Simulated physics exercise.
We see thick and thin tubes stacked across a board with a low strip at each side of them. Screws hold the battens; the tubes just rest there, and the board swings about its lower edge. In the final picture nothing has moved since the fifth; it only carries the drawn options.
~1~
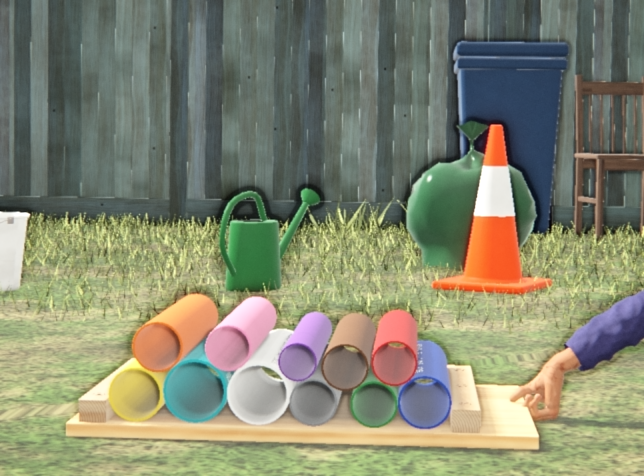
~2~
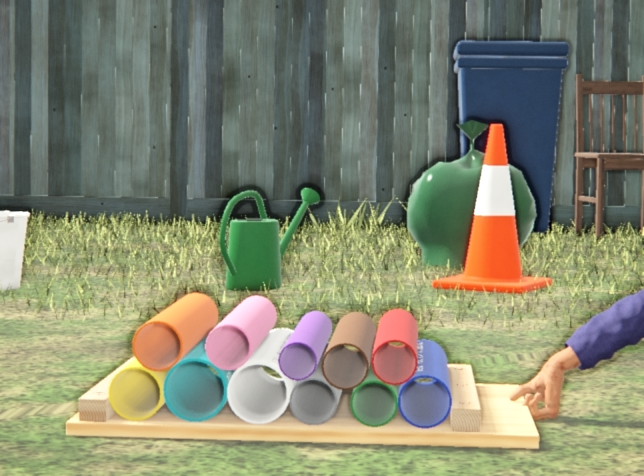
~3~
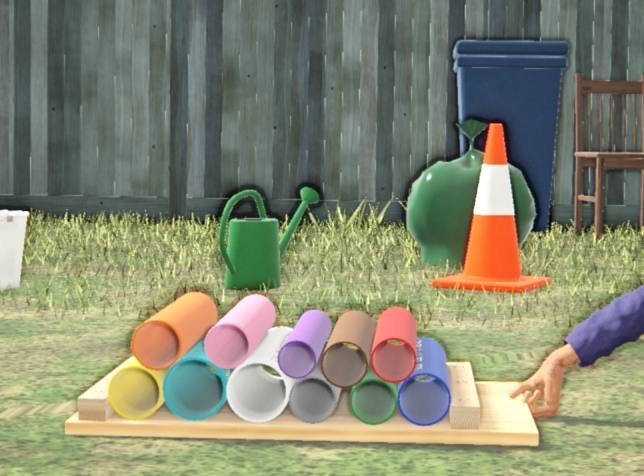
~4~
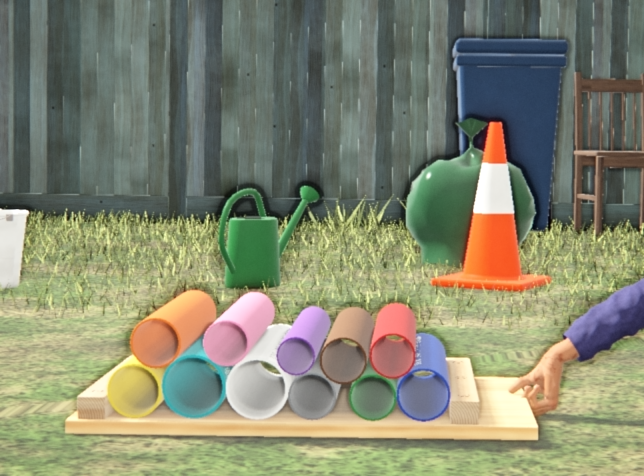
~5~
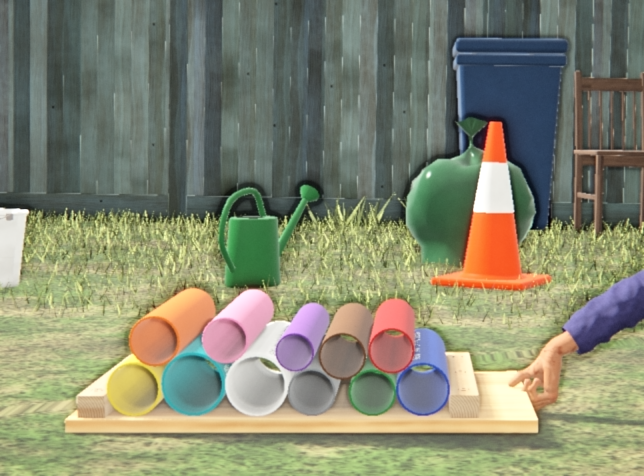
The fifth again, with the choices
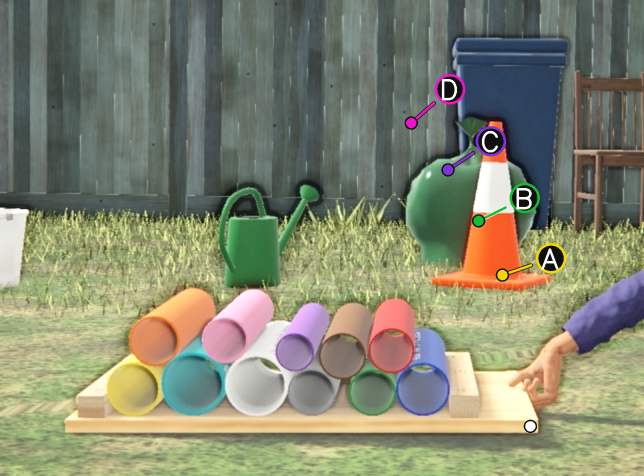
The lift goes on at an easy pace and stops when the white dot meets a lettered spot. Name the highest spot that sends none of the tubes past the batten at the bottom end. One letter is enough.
Stop at A.
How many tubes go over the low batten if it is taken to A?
With A, none.
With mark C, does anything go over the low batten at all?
At C: Yes.
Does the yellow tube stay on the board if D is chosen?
The yellow tube: Yes.
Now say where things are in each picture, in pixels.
Board (311, 398); yellow tube (136, 394); turquoise tube (195, 391), in the first frame.
Turquoise tube (195, 390); white tube (258, 393), in the second frame.
Board (310, 396); green tube (374, 402); blue tube (424, 399); orange tube (157, 345), in the third frame.
Board (310, 393); yellow tube (134, 391); turquoise tube (194, 387), in the fourth frame.
Board (310, 389); yellow tube (134, 389); turquoise tube (193, 384), in the fifth frame.
On the marked copy, A at (503, 275); B at (479, 221); C at (448, 170); D at (411, 123); the white dot at (530, 427).
Taking A. A third of the way, board at 14°.
Two thirds of the way, board at 20°.
When it is over, board at 20°, none over the low batten.
As for the rest, B one over the low batten (orange); C five over the low batten; D five over the low batten.
